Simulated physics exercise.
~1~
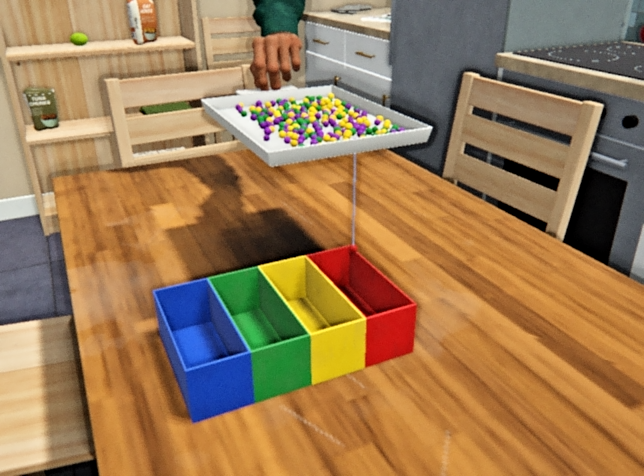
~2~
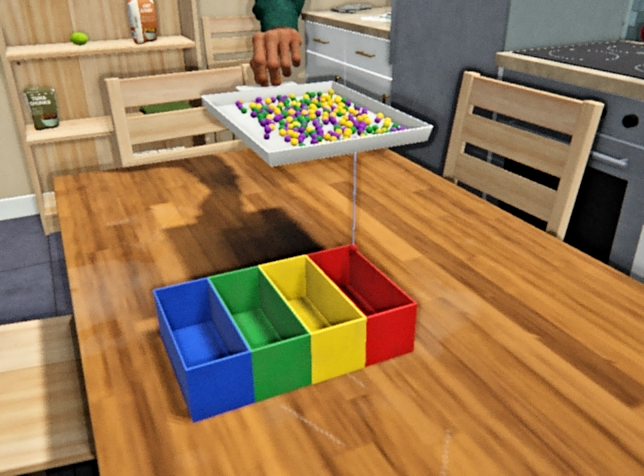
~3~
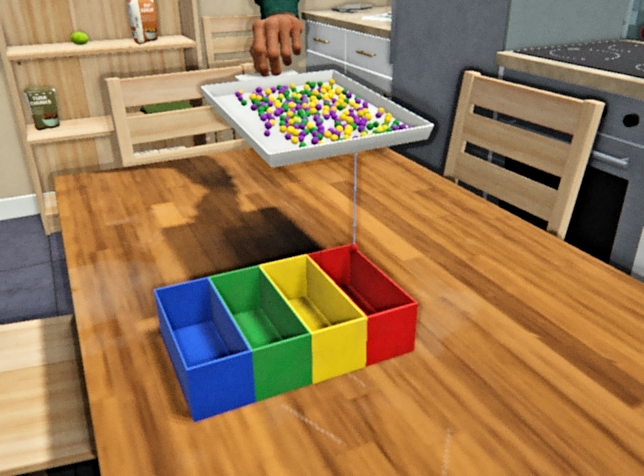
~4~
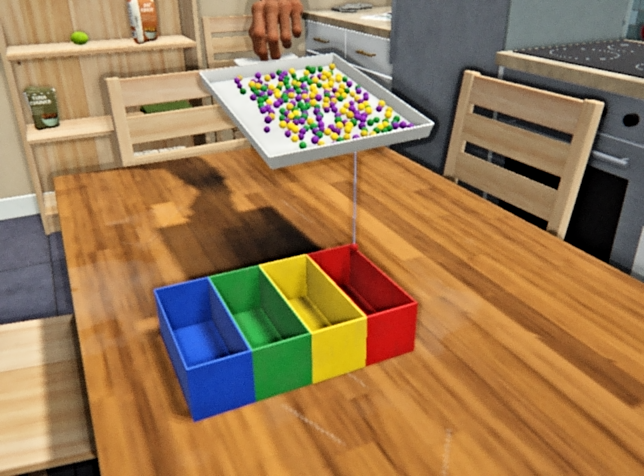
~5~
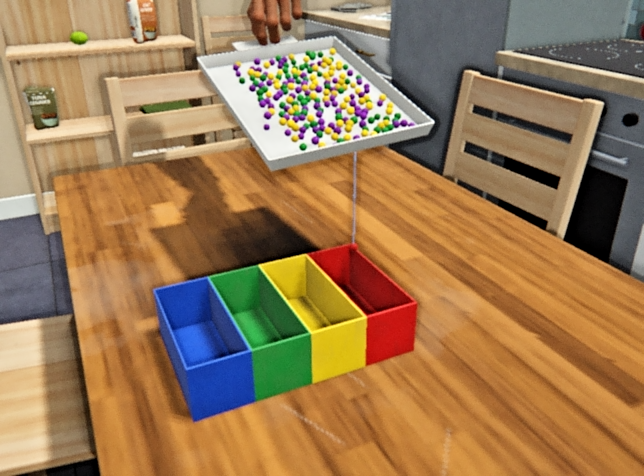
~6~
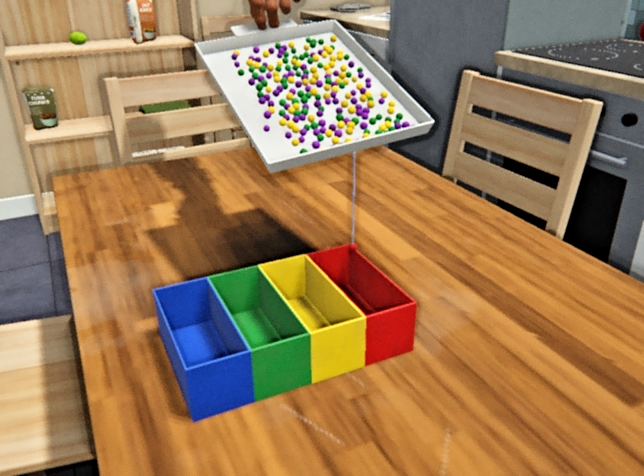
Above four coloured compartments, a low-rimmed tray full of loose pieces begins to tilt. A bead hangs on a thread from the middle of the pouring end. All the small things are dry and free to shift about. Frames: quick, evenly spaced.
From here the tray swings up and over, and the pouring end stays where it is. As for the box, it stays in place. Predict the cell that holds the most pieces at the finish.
I predict the yellow cell.
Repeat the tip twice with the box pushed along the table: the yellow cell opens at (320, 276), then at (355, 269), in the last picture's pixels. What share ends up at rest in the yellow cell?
The first try gives 40 per cent, the second 20 per cent.
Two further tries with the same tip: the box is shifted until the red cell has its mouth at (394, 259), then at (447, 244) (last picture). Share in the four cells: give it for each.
First 90 %, then 60 %.
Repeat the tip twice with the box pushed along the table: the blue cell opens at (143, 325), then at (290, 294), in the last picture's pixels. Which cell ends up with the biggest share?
So the first one goes to the red cell and the second to the cell in blue.
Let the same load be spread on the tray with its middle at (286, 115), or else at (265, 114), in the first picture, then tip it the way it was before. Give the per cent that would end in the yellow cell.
You'd get about 60 per cent first and about 50 per cent second.
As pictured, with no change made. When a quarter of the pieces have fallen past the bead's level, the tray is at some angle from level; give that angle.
That would be about 70 degrees from level.
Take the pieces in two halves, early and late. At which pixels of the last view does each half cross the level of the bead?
The first part at (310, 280); the rest at (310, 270).
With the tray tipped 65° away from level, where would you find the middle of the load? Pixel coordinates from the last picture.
Centre estimate: (315, 157).
Shortly afterwards, tray tipped steeply; near two thirds on the tray; a little in the yellow cell; a little in the green cell; only a few in the red cell; near a quarter falling or outside the box.
Next, tray tipped past a quarter turn; a little on the tray; near half in the yellow cell; near a quarter in the green cell; near a quarter in the red cell; only a few in the blue cell; near a quarter falling or outside the box.
Some moments later, tray tipped past a quarter turn; near half in the yellow cell; near a quarter in the red cell; near a quarter in the green cell; only a few in the blue cell; a little falling or outside the box.
In the end, tray tipped past a quarter turn; near half in the yellow cell; near a quarter in the red cell; near a quarter in the green cell; only a few in the blue cell; a little outside the box.
